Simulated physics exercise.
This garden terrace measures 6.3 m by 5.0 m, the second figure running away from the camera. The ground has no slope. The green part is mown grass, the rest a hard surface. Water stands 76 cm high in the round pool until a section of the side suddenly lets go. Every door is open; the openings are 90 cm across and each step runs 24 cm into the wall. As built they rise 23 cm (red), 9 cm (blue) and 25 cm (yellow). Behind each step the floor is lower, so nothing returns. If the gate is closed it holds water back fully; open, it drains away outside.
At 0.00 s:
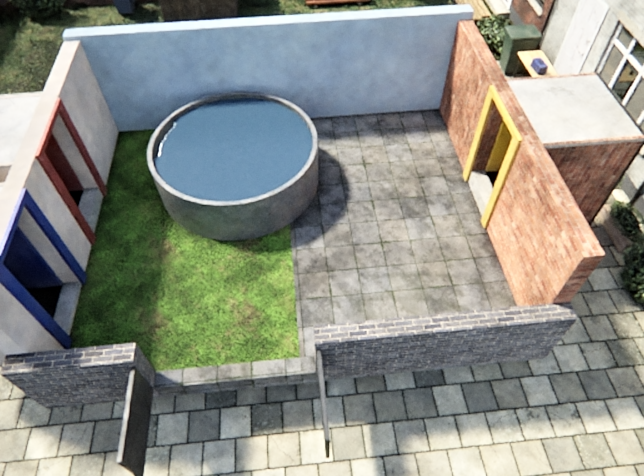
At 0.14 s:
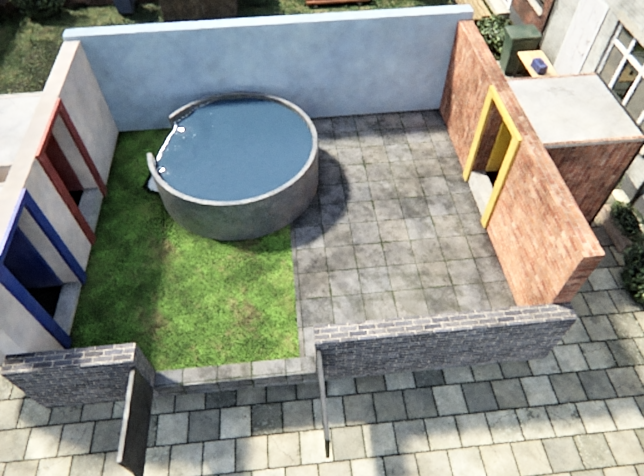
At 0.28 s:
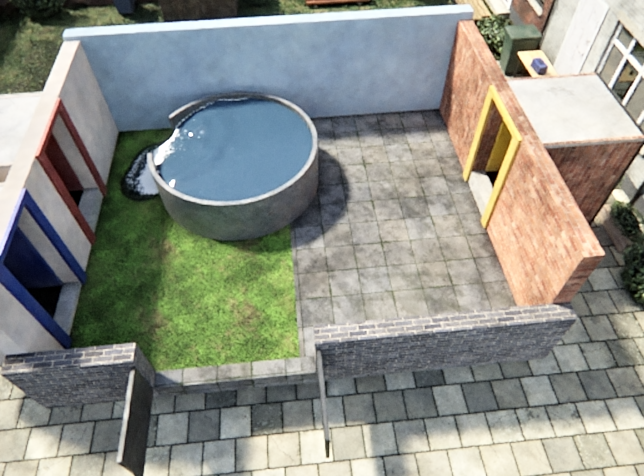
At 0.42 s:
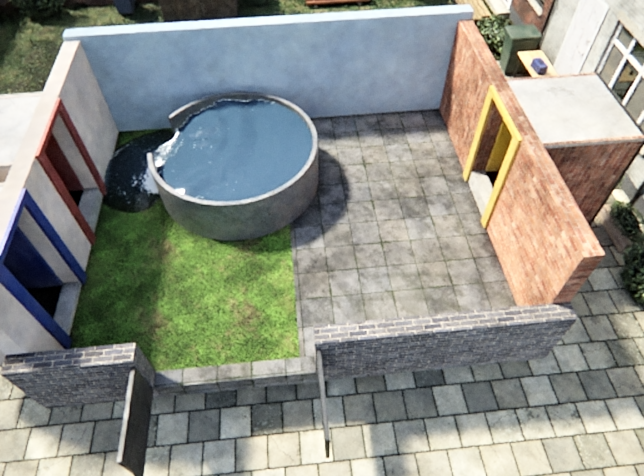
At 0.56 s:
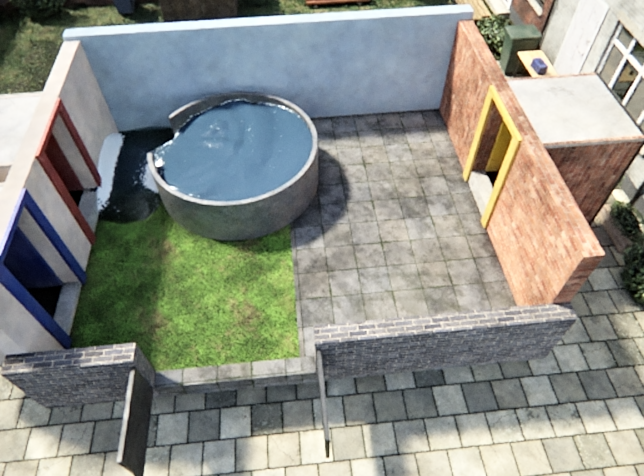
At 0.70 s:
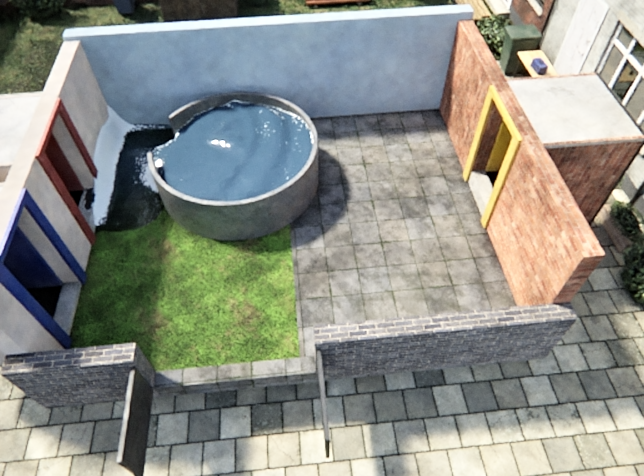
A walled garden terrace, half mown grass on the left and half grey paving on the right, is seen from high above by a still camera. A round grey pool of blue water stands near the pale back wall, with red and blue doorways at left and a yellow one at right. A gap opens in the pool's left rim, and water pours out, spreads over the grass and splashes white against the left wall while the pool's surface ripples.
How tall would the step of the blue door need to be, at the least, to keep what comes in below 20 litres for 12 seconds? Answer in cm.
About 13.5 cm.
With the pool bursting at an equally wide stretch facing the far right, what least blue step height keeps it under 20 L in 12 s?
About 12.0 cm.
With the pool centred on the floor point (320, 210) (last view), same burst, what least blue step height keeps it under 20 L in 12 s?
Then roughly 13.5 cm.
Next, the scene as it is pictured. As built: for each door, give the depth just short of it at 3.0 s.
Depths in cm: Red 24, blue 9, yellow 0.
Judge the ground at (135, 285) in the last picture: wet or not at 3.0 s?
It is wet.
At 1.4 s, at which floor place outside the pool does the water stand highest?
At about (119, 136).
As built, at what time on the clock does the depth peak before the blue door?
Around 6.5 s.
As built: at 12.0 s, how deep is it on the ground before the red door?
About 12.5 cm.
After 1.4 s water covers 15 % of the floor, deepest (63 cm) near (119, 136); it has not reached the blue door.
After 3.0 s water covers 45 % of the floor, deepest (52 cm) near (203, 136); 9 cm at the blue door, 0 litres in over its 9 cm step.
After 12.0 s water covers 100 % of the floor, deepest (18 cm) near (117, 142); 11 cm at the blue door, 77 litres in over its 9 cm step.
At the blue door as built, the water arrived by 1.7 s and peaked near 15 cm at 6.4 s.
Run again over the same 12 s with other heights there, 30 litres in over 12.5 cm, 6 litres over 17 cm. The limit of 20 litres is kept from about 13.5 cm up.
